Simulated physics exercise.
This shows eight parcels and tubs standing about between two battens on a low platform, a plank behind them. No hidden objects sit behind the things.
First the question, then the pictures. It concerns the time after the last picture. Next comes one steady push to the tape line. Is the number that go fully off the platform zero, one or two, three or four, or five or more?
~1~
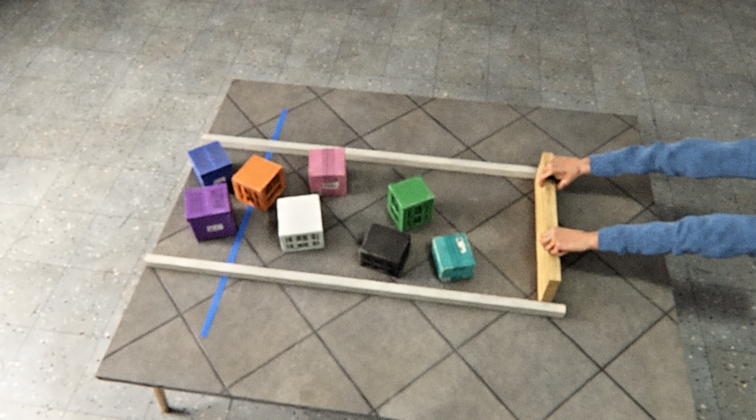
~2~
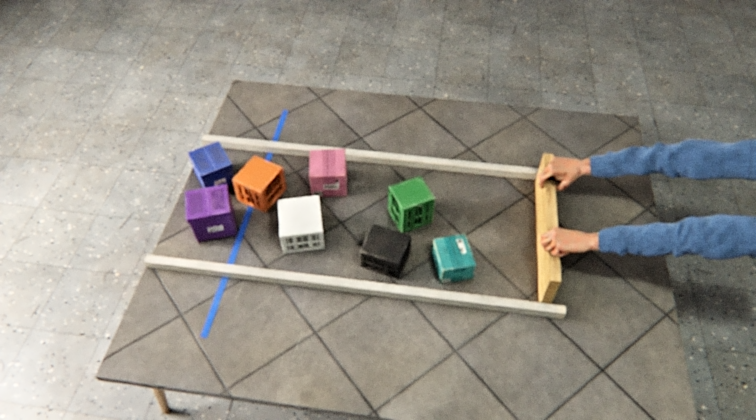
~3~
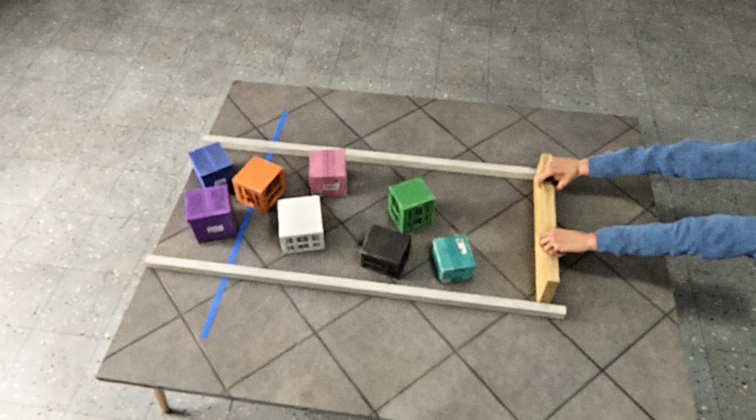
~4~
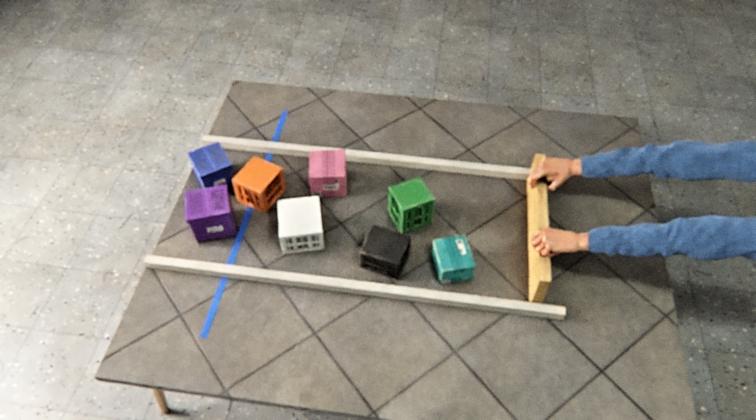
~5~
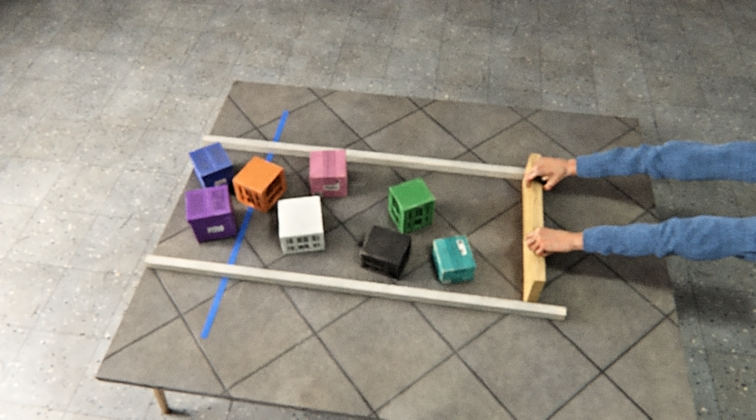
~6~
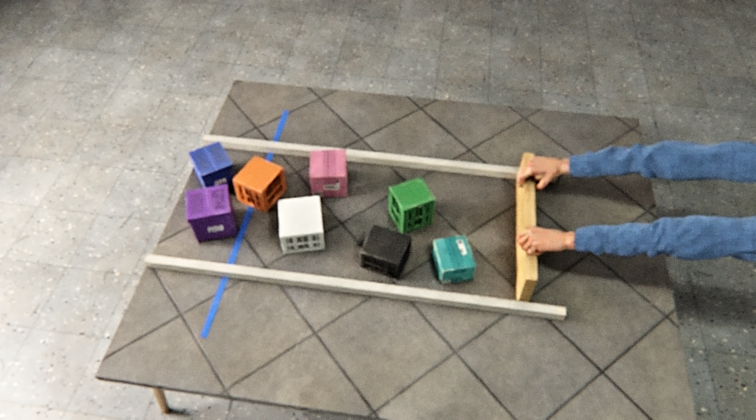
It is one or two.
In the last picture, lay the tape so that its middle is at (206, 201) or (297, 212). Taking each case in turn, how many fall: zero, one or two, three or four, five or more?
First place: At least five; second place: Not one.
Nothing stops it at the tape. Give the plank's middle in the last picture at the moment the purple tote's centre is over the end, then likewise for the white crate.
Around (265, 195), then around (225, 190).
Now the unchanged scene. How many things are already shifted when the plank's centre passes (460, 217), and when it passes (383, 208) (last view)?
Tally: 1; 4.
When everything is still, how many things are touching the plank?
3.
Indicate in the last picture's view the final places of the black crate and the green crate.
The one named first is at (180, 241), the next at (237, 181).
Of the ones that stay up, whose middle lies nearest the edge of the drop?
The orange crate is foremost.
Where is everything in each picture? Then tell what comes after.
Blue tote (213, 168); purple tote (211, 213); orange crate (260, 183); plank (546, 225); tape (251, 206), in the first frame.
Purple tote (212, 214); white crate (301, 224), in the second frame.
Orange crate (260, 184); pink parcel (328, 173), in the third frame.
Blue tote (213, 170); turquoise parcel (453, 260), in the fourth frame.
Purple tote (212, 215); plank (533, 226), in the fifth frame.
Blue tote (214, 169); purple tote (212, 214); orange crate (260, 184); plank (526, 225); tape (251, 207), in the sixth frame.
Soon after, none off yet; blue tote at rest near (214, 169); purple tote at rest near (212, 214); orange crate at rest near (260, 184).
After that, none off yet; blue tote at rest near (214, 169); purple tote at rest near (212, 214); orange crate moving near (258, 182).
And then, none off yet; blue tote displaced a little near (208, 163); purple tote displaced a little near (197, 216); orange crate displaced a little near (244, 177).
In the end, the number that fall off is one or two; gone, purple tote and blue tote.
